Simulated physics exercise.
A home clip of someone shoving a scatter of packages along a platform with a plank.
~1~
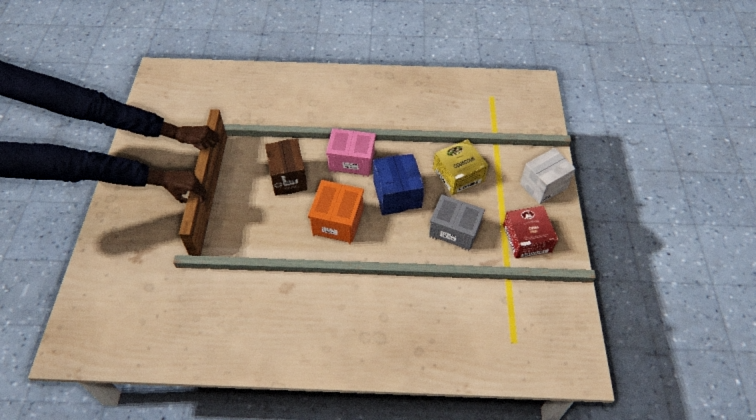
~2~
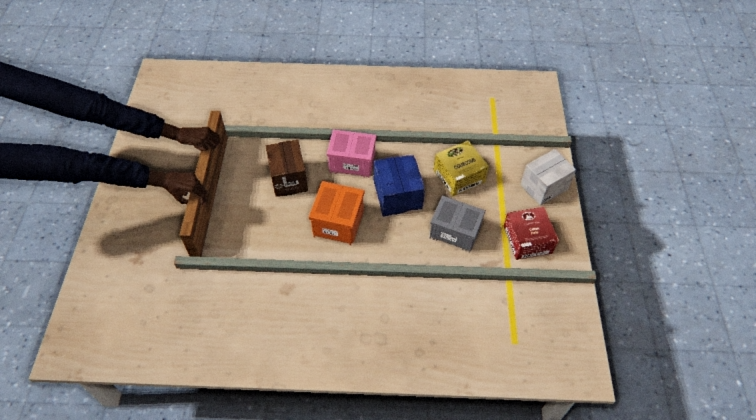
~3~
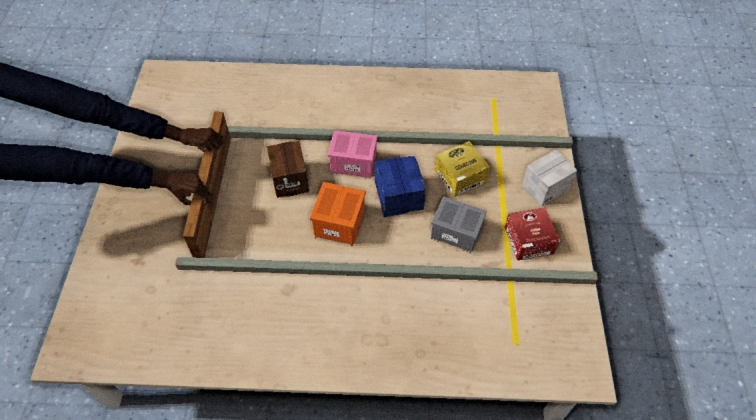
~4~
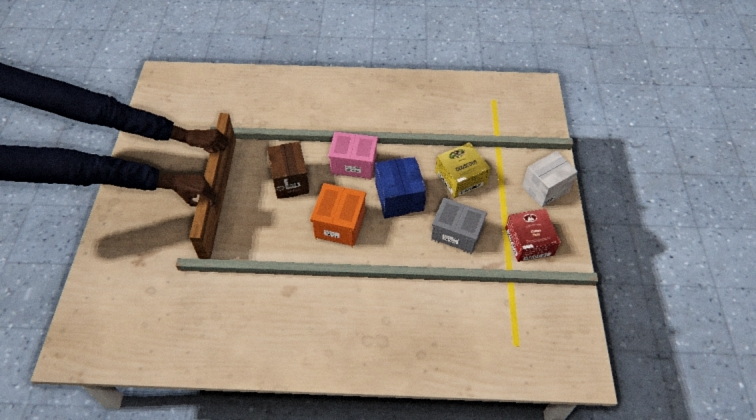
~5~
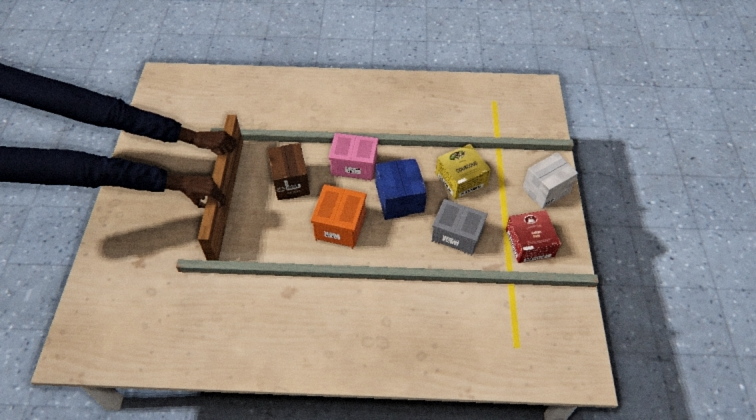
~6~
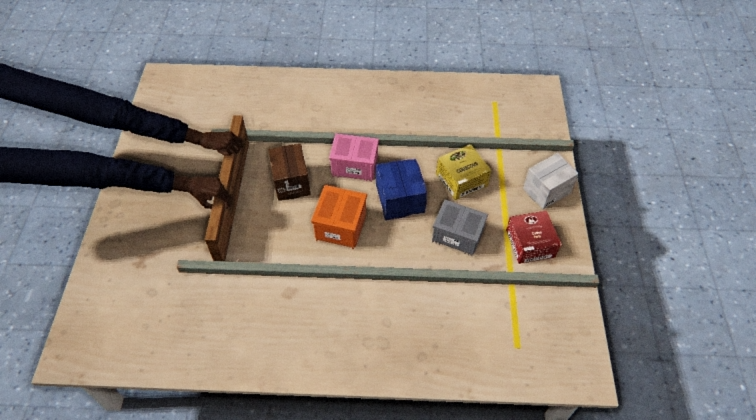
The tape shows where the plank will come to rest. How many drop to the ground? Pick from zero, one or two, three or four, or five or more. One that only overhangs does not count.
The number that fall off is three or four.
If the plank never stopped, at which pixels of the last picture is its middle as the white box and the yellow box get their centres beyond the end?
About (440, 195), and (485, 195) for the other.
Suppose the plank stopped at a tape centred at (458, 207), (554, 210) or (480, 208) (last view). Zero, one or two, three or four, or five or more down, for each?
One after another: Just one or two; five or more; one or two.
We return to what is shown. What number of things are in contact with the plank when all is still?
2 of them.
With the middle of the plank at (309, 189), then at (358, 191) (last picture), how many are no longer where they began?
At the one place 2, at the other 4.
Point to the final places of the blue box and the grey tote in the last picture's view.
First (568, 193), then (578, 236).
A little later, none off yet; white box at rest near (550, 181); red box at rest near (533, 237); yellow box at rest near (463, 172).
Next, none off yet; white box at rest near (550, 181); red box at rest near (533, 237); yellow box shifted a little near (482, 174).
Later still, none off yet; white box tilted a little near (595, 182); red box shifted about its own width near (567, 234); yellow box shifted well along near (550, 177).
When it is over, the number that fall off is three or four; down, yellow box, red box and white box.
